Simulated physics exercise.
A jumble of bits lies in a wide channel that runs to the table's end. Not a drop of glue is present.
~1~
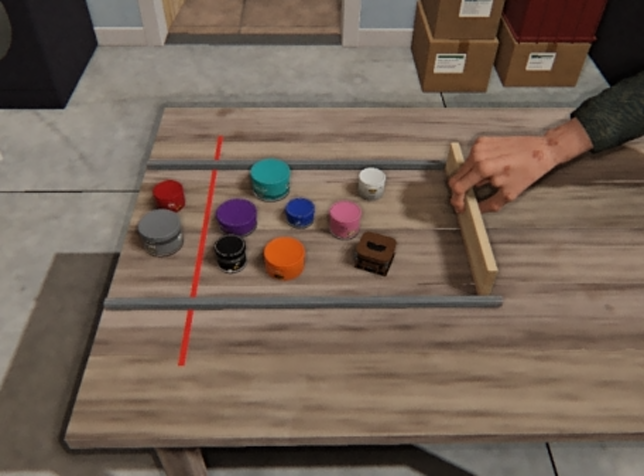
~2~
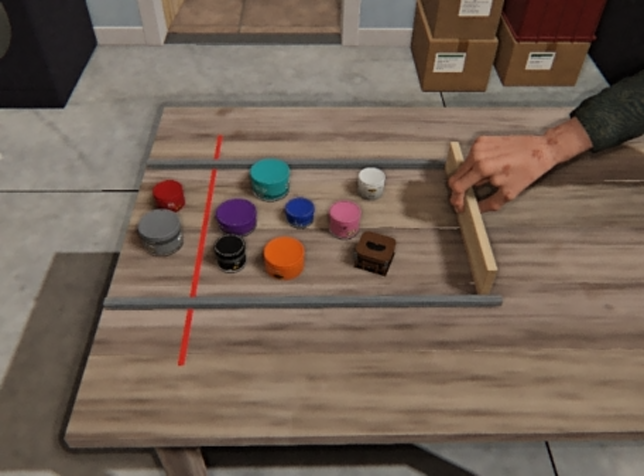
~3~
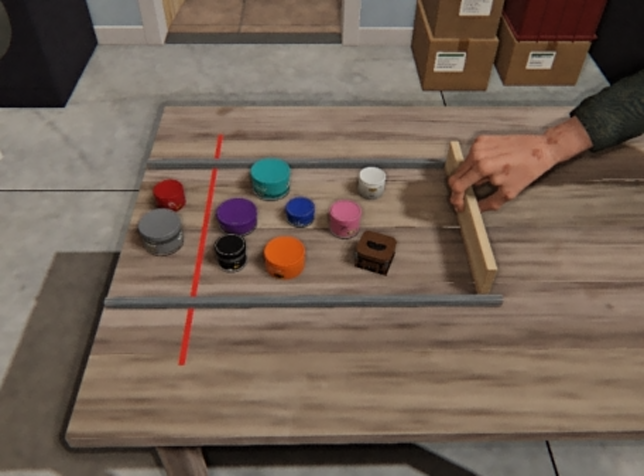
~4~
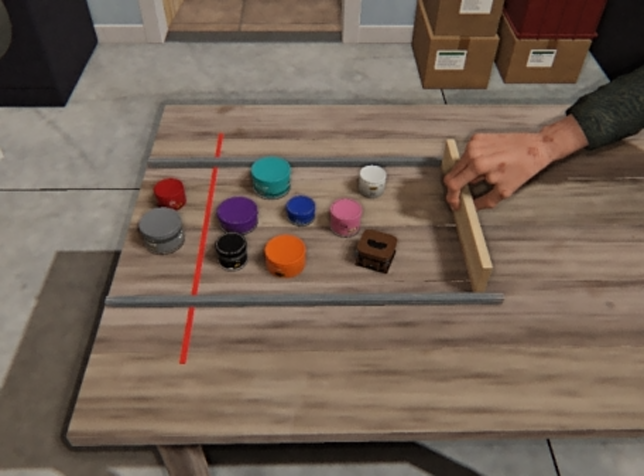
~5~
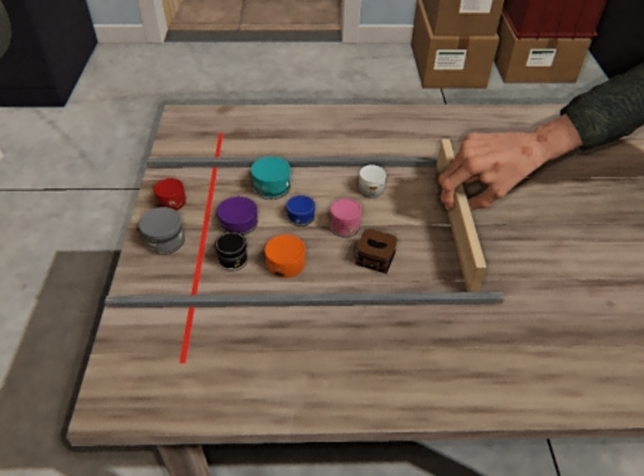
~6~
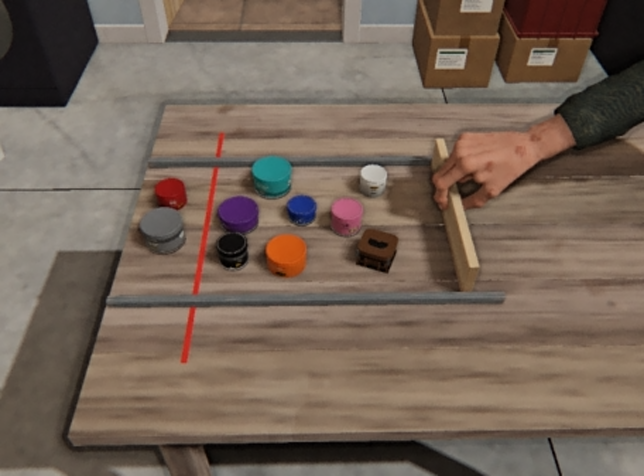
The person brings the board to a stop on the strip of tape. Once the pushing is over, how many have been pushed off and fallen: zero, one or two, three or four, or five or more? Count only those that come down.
I expect one or two pieces to come off the table.
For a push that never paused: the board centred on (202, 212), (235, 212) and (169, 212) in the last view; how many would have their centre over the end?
First 1, then 0, finally 6.
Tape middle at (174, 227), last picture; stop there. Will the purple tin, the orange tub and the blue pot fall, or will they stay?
The purple tin? It does not stay. The orange tub? It does not stay. The blue pot? It is safe.
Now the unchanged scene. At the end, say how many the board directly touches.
The count in contact is 4.
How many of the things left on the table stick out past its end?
Things overhanging at the end: 2.
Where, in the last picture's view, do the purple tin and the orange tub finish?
You'll see the purple tin at (162, 210), with the orange tub at (143, 264).
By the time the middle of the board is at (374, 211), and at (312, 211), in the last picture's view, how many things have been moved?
So 2, and at the other place 7.
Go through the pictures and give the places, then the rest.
The first picture shows red tub (170, 197); grey tin (162, 233); black tin (231, 254); board (468, 214); tape (205, 229).
The second picture shows grey tin (161, 233); blue pot (300, 213).
The third picture shows black tin (231, 253); board (467, 212).
The fourth picture shows red tub (170, 195); brown case (376, 251).
The fifth picture shows grey tin (162, 231); orange tub (285, 256).
The sixth picture shows red tub (171, 195); grey tin (164, 231); black tin (233, 251); board (452, 210); tape (206, 226).
Early on, none off yet; red tub at rest near (171, 195); grey tin at rest near (164, 231); black tin at rest near (233, 251).
A while later, none off yet; red tub at rest near (171, 195); grey tin at rest near (164, 231); black tin travelled a little near (221, 251).
Further along, none off yet; red tub at rest near (171, 195); grey tin travelled a little near (154, 227); black tin travelled well along near (156, 252).
Finally, the number that fall off is one or two; lost, black tin.
